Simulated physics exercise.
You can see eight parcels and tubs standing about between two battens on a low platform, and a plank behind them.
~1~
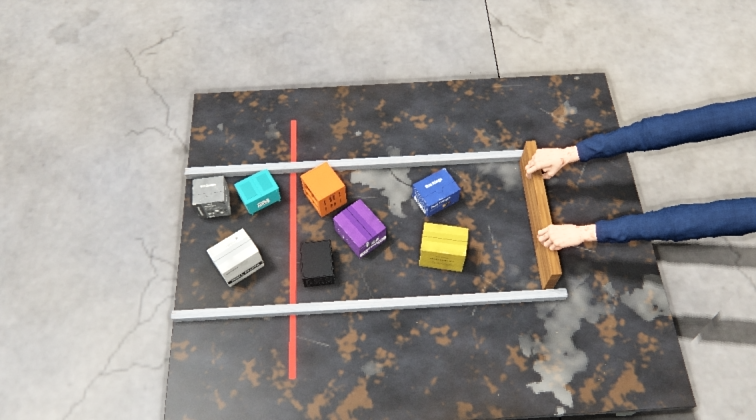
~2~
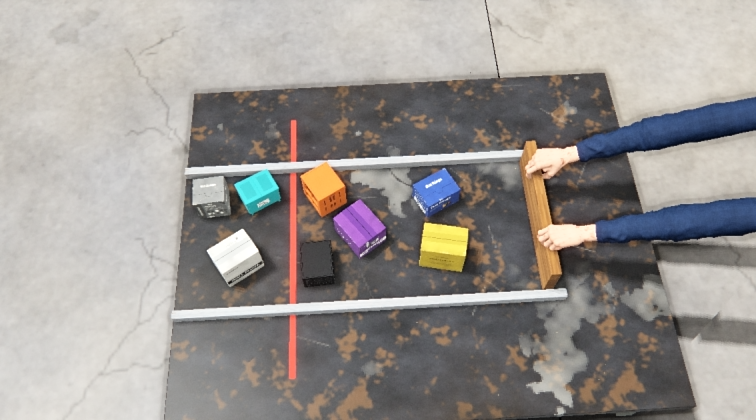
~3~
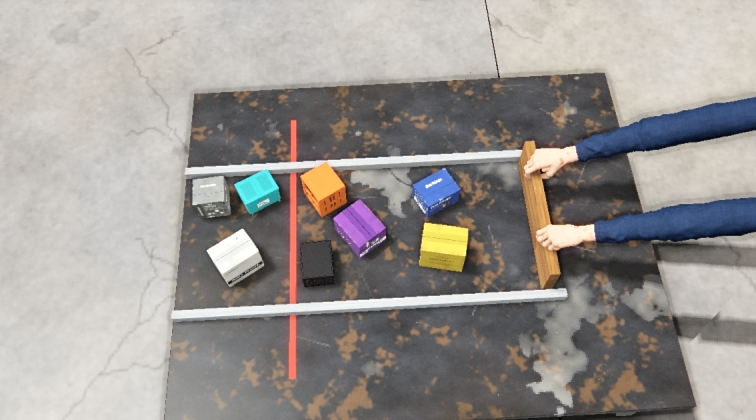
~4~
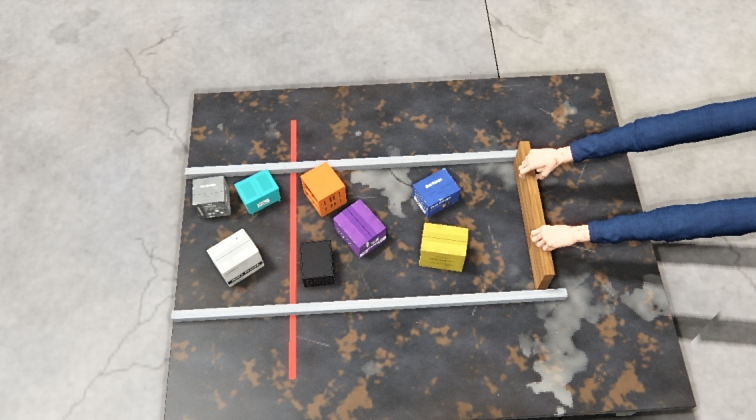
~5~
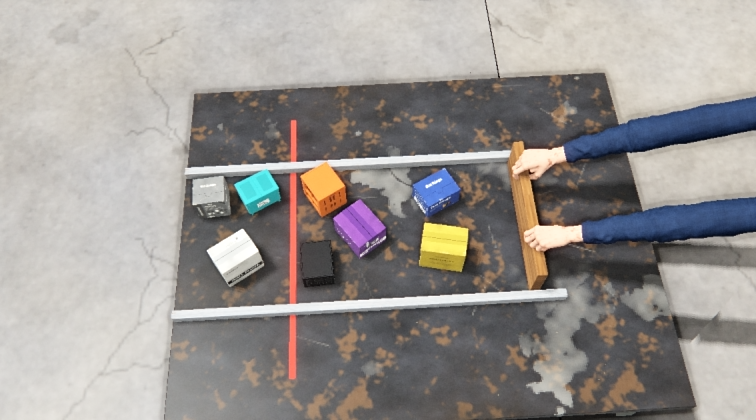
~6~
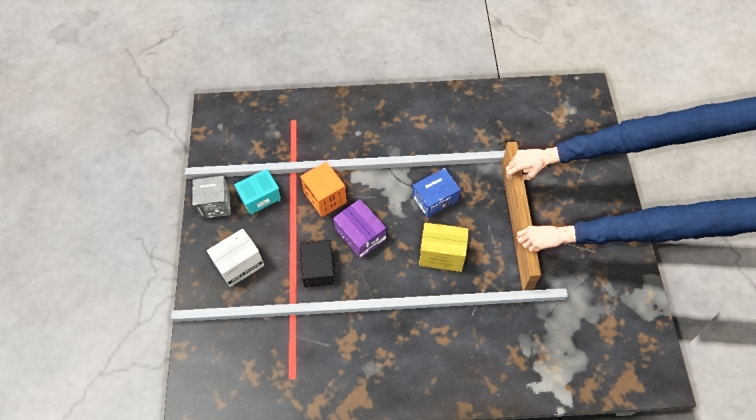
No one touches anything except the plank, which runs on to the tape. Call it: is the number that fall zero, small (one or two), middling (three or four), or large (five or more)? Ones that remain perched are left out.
It is small.
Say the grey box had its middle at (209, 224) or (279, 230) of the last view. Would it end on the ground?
In turn it stays put; stays put.
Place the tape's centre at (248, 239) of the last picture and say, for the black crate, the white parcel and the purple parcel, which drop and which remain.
The black crate keeps its place; the white parcel is gone; and the purple parcel keeps its place.
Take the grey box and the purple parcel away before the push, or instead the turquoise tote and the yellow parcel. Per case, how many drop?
The number is 0 for the first case and 0 for the second.
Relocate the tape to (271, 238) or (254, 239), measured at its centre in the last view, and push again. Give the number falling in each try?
Try by try, 2 and 3.
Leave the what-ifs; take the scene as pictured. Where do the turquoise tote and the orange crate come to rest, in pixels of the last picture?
You'll see the turquoise tote at (205, 190), with the orange crate at (239, 188).
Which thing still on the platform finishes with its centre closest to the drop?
It would be the white parcel.
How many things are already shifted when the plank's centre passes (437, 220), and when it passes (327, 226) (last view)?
By then 2, and later 8.
Soon after, none off yet; grey box at rest near (212, 197); white parcel at rest near (236, 258); turquoise tote at rest near (259, 192).
At rest, the number that fall off is one or two; fallen, grey box.
